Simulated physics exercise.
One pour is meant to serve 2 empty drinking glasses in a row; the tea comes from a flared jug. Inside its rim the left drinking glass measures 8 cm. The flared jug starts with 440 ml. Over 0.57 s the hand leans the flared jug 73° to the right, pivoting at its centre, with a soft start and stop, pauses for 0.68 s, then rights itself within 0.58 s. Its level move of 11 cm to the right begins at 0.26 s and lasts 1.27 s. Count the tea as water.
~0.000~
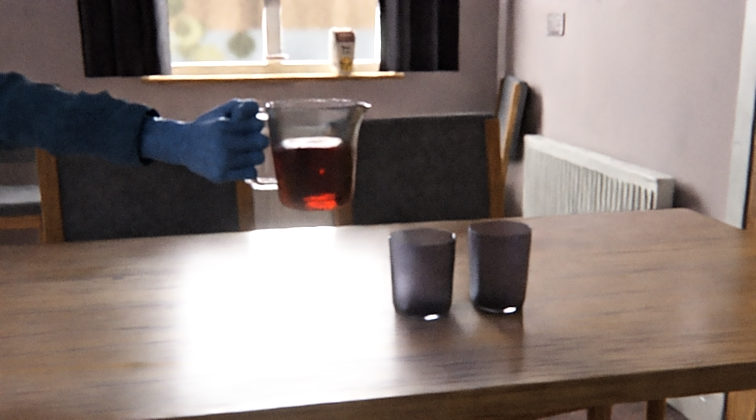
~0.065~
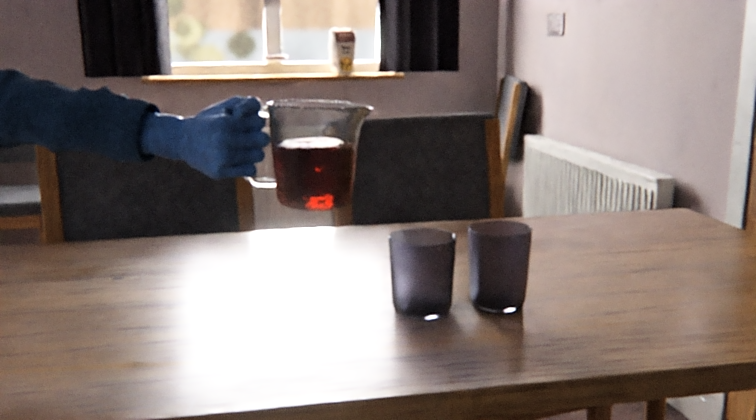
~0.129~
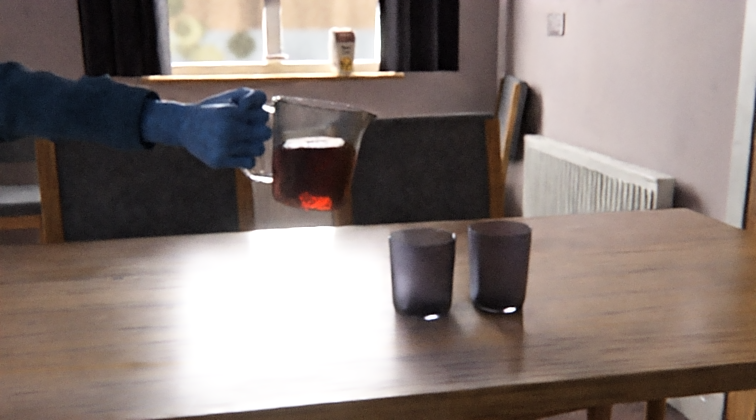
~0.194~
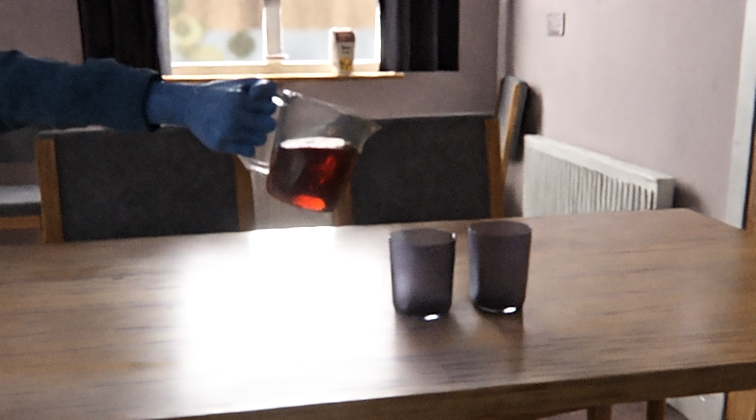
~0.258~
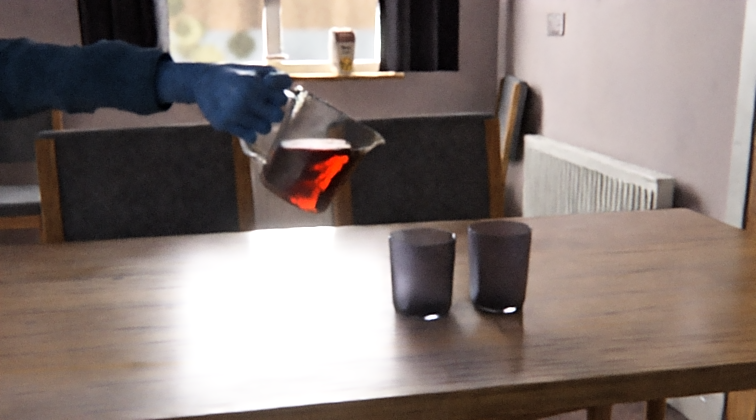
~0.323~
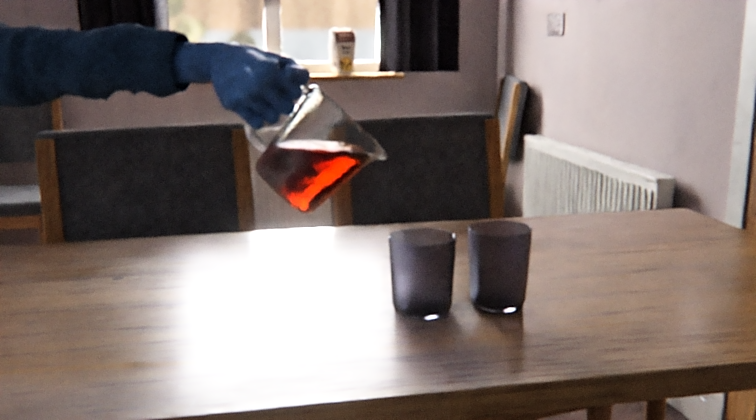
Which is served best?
The left one.
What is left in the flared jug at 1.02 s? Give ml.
About 150 ml.
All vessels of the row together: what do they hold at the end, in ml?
Close to 230 ml.
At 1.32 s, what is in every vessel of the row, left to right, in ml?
Roughly 180 ml left, 30 ml right.
Then, 0.72 s in, the tilt is 73° and from the left they hold 115 ml, 0 ml, the flared jug 250 ml, and 0 ml is on the table.
Then, 1.02 s in, the tilt is 73° and from the left they hold 180 ml, 0 ml, the flared jug 150 ml, and 55 ml is on the table.
Then, 1.32 s in, the tilt is 70° and from the left they hold 180 ml, 35 ml, the flared jug 110 ml, and 105 ml is on the table.
Then, 1.66 s in, the tilt is 15° and from the left they hold 180 ml, 50 ml, the flared jug 100 ml, and 105 ml is on the table.
Finally, from the left they hold 180 ml, 50 ml, the flared jug 100 ml, and 105 ml is on the table.
